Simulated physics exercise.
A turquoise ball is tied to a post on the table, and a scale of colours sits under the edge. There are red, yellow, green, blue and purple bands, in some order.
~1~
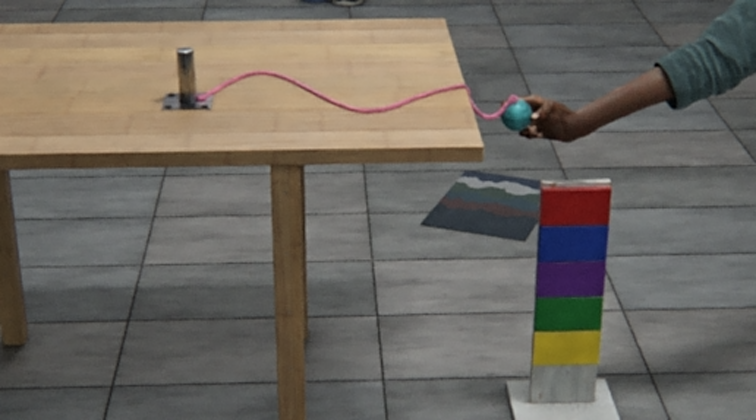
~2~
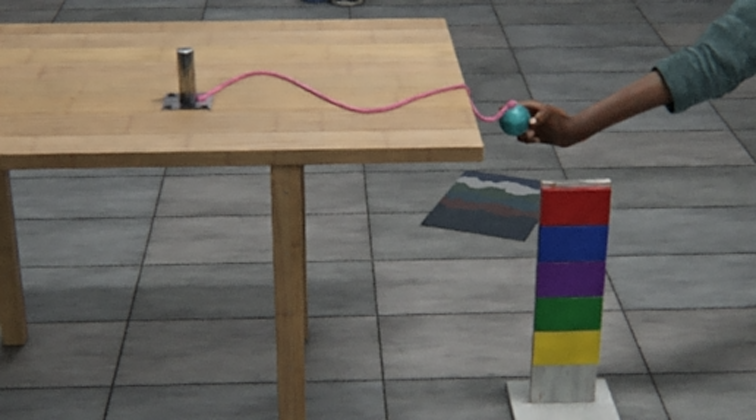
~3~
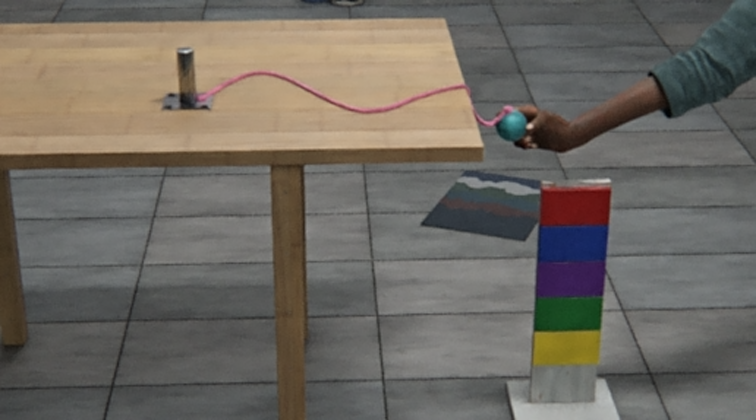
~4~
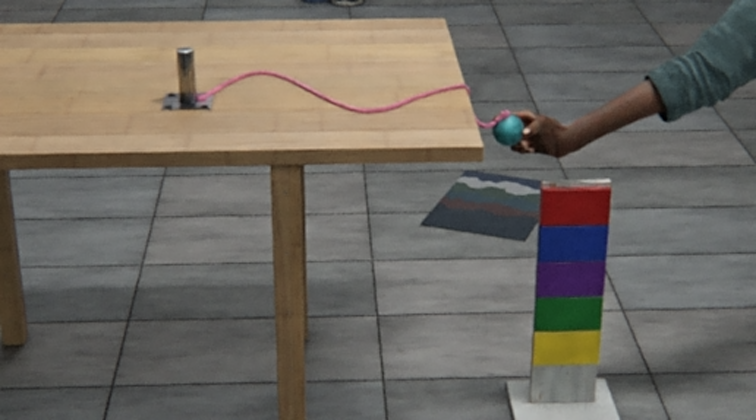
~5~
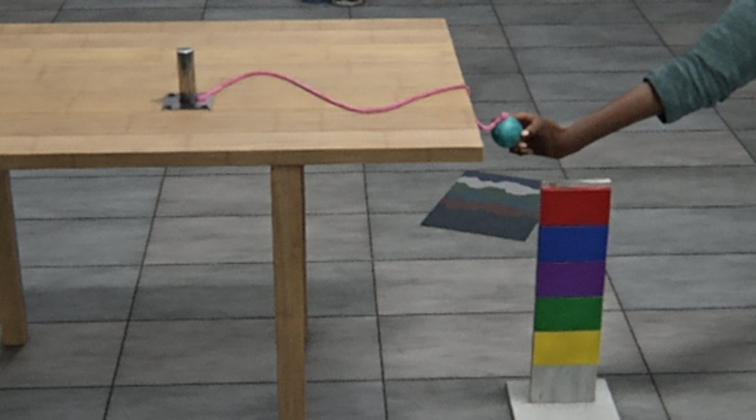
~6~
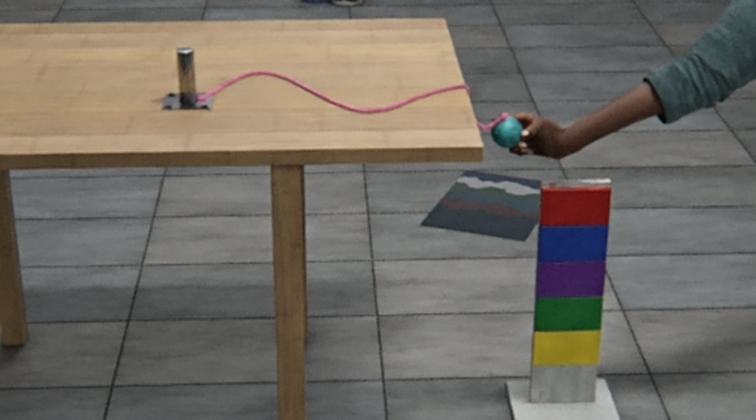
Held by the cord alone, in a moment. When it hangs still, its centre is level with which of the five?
With purple.
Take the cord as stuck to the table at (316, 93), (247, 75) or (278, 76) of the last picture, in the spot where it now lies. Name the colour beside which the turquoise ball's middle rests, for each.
Each in turn comes out as red, blue, blue.
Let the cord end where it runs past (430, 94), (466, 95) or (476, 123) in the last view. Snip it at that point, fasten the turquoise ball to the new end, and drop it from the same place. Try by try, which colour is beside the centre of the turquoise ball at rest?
First cut: None, it hangs higher; second: Red; third: Blue.
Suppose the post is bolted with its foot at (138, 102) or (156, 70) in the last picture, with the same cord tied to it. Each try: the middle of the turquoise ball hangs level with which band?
Result 1: Blue. Result 2: Blue.
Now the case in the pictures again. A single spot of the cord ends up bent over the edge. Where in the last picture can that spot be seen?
The spot located at (374, 111) in the last picture.
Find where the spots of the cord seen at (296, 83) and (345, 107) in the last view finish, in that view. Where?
(353, 90) for the first, (437, 84) for the second.
A little later, ball near (443, 262); level with blue.
Next, ball near (477, 278); level with purple.
When it is over, ball near (465, 280); level with purple. The cord holds its middle at purple.
